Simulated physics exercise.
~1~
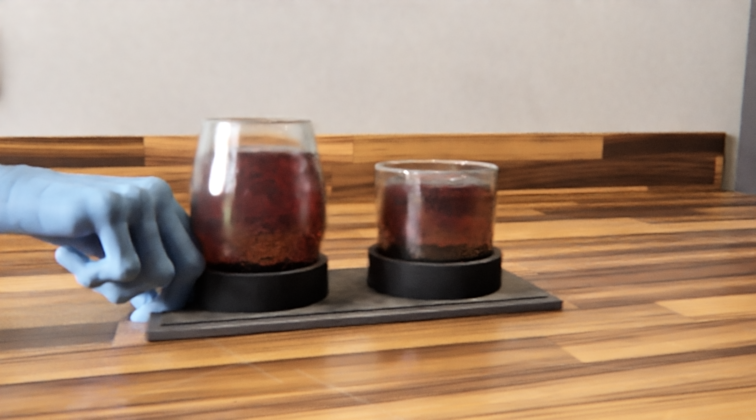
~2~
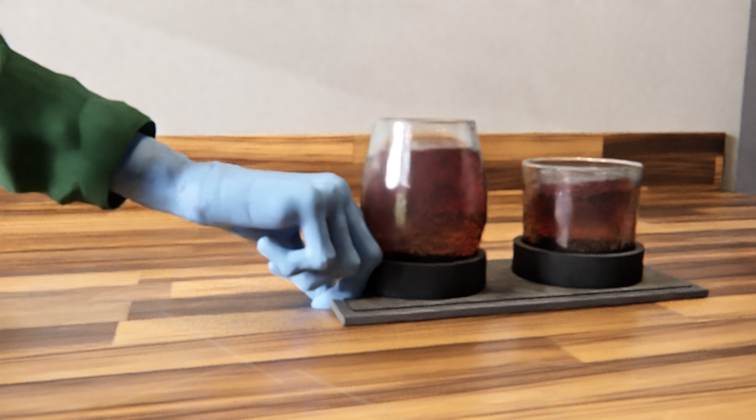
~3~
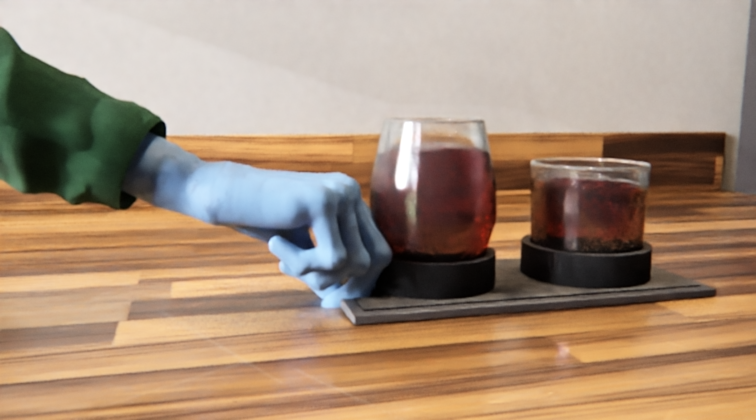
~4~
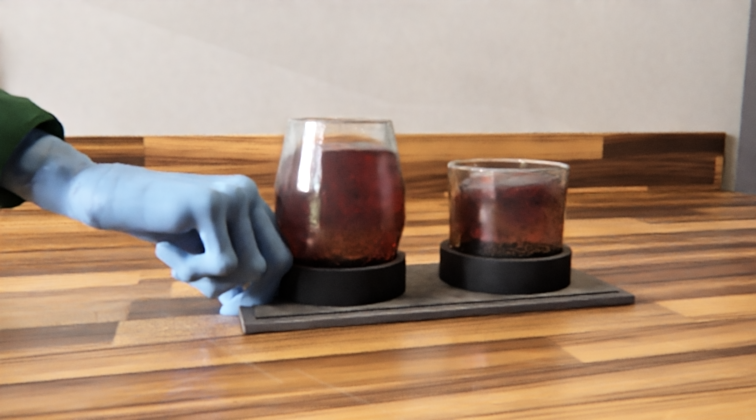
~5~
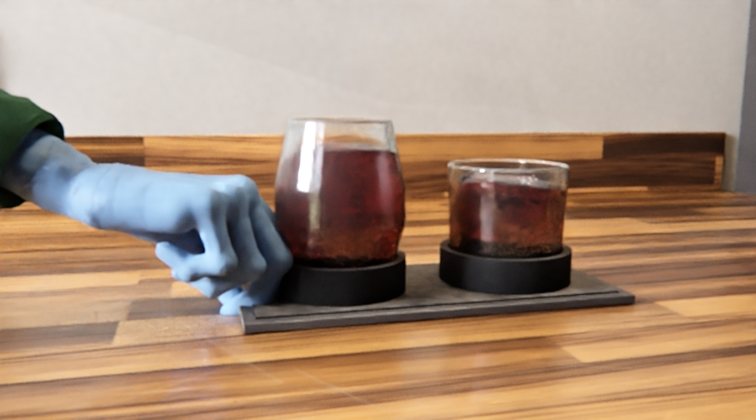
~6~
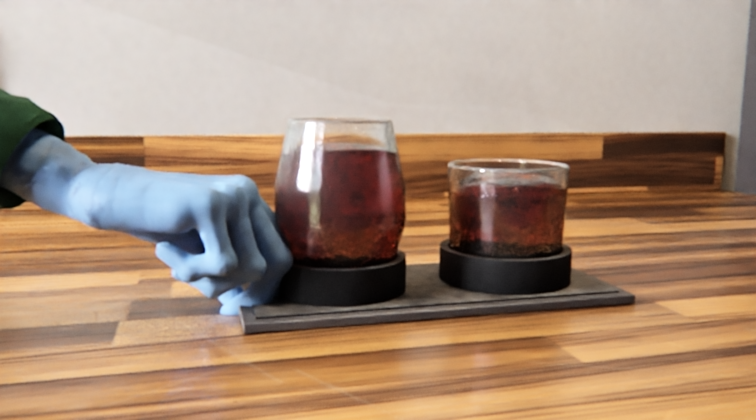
At the start, a blue hand grips the left end of a dark tray on a striped wooden worktop, with a round-bellied glass and a shorter, clear cup sitting in black holders and holding dark red tea. The hand pushes the tray to the right, and a green sleeve comes into view behind it. The tea sways and tilts in both vessels as the tray moves. The hand then draws the tray part of the way back to the left. The tray comes to a stop and the tea settles, with both vessels still upright in their holders and the hand still at the tray's end.
